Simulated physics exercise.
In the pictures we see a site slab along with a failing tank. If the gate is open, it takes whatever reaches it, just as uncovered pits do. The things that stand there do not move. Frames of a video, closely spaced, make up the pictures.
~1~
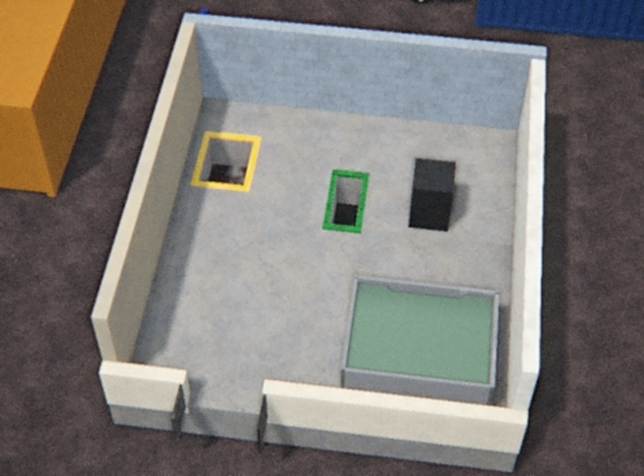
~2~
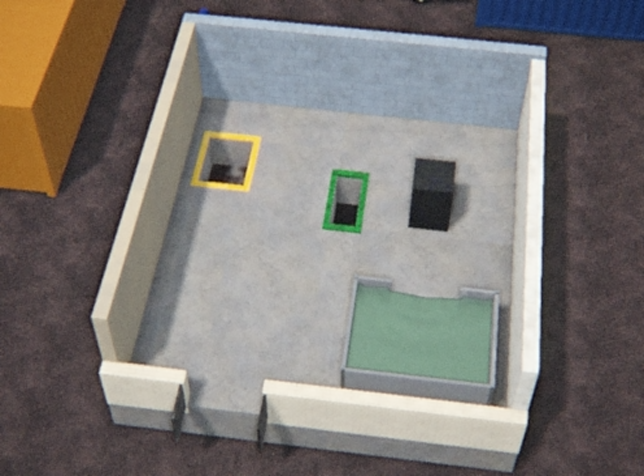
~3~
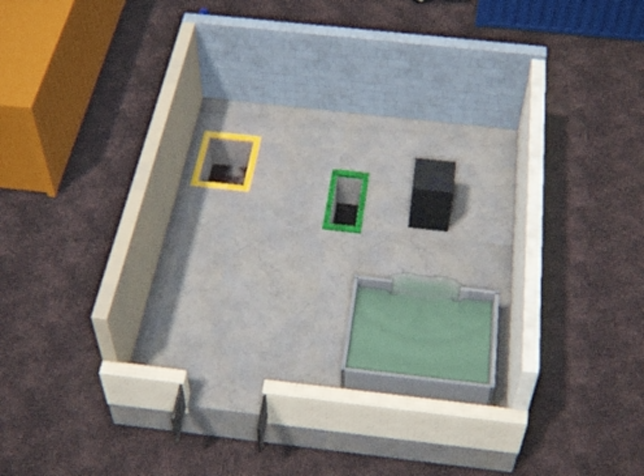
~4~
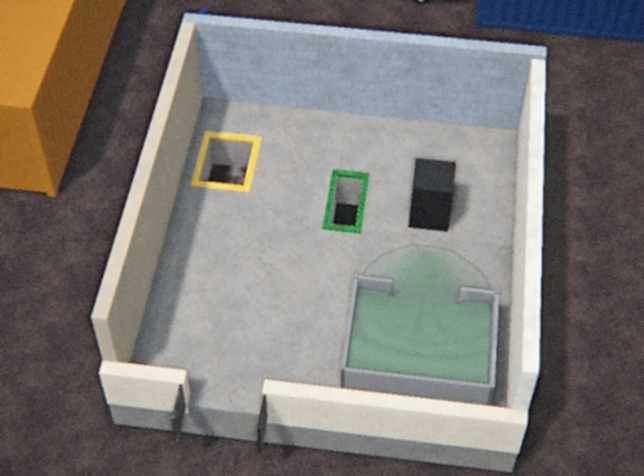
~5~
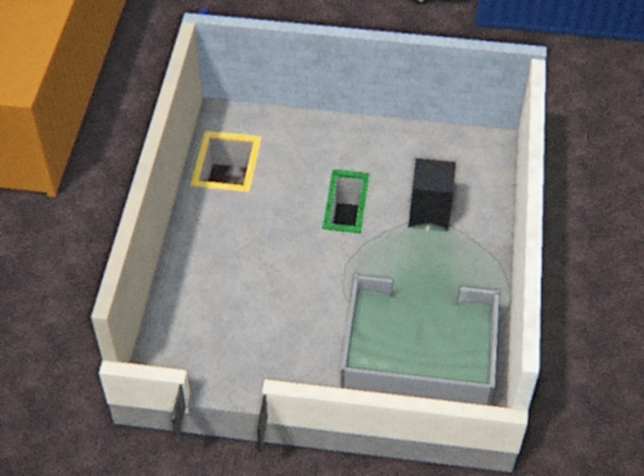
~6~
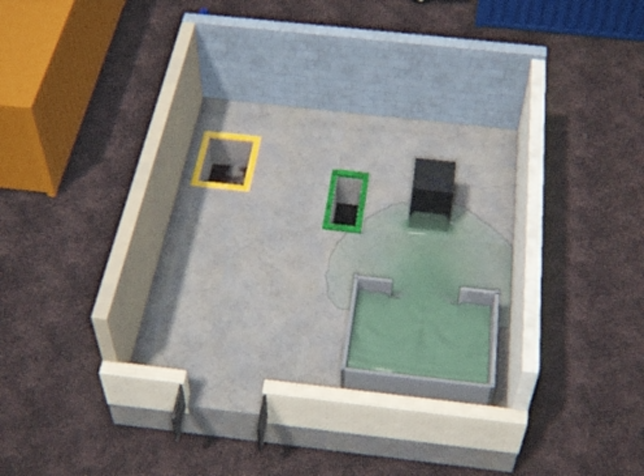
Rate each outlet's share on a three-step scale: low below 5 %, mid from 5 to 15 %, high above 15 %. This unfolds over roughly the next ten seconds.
Scale: Gate - low, green pit - high, yellow pit - high.
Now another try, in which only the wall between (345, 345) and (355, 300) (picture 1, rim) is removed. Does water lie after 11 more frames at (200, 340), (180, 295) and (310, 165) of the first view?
Point 1: Inundated; point 2: Inundated; point 3: Unwetted.
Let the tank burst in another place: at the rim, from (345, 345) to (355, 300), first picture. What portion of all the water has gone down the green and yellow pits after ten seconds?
Green: 0 percent; yellow: 25 percent.
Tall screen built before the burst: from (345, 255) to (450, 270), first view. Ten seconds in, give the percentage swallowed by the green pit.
Green: About 0 %.
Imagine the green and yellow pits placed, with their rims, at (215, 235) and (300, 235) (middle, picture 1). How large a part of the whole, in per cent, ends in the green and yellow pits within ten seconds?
Green 8%, yellow 14%.
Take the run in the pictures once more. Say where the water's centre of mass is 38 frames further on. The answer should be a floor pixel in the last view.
Near pixel (390, 234).
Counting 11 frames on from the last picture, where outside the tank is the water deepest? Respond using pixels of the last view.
I would choose the pixel (511, 131).
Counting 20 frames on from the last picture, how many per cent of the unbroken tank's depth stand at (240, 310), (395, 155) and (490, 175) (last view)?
Going in order, roughly 0, 14 and 12 %.
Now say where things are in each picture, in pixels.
In the first picture, still water in the water tank at (422, 332).
In the second picture, the front is at a hidden place, out from the gap on the water tank's far side.
In the third picture, water pours out on the water tank's far side and has run to (454, 284).
In the fourth picture, the front is at (440, 251), out from the gap on the water tank's far side.
In the fifth picture, the front is at (449, 229), out from the gap on the water tank's far side.
In the sixth picture, the front is at (457, 207), out from the gap on the water tank's far side.
A moment on, water covers 30 % of the floor; the gate 0 %, the green pit 2 %, the yellow pit 0 %.
Next, water covers 40 % of the floor; the gate 0 %, the green pit 8 %, the yellow pit 0 %.
Then, water covers 50 % of the floor; the gate 0 %, the green pit 13 %, the yellow pit 1 %.
Later, water covers 65 % of the floor; the gate 0 %, the green pit 18 %, the yellow pit 8 %.
In the end, water covers 90 % of the floor; the gate 0 %, the green pit 20 %, the yellow pit 21 %.
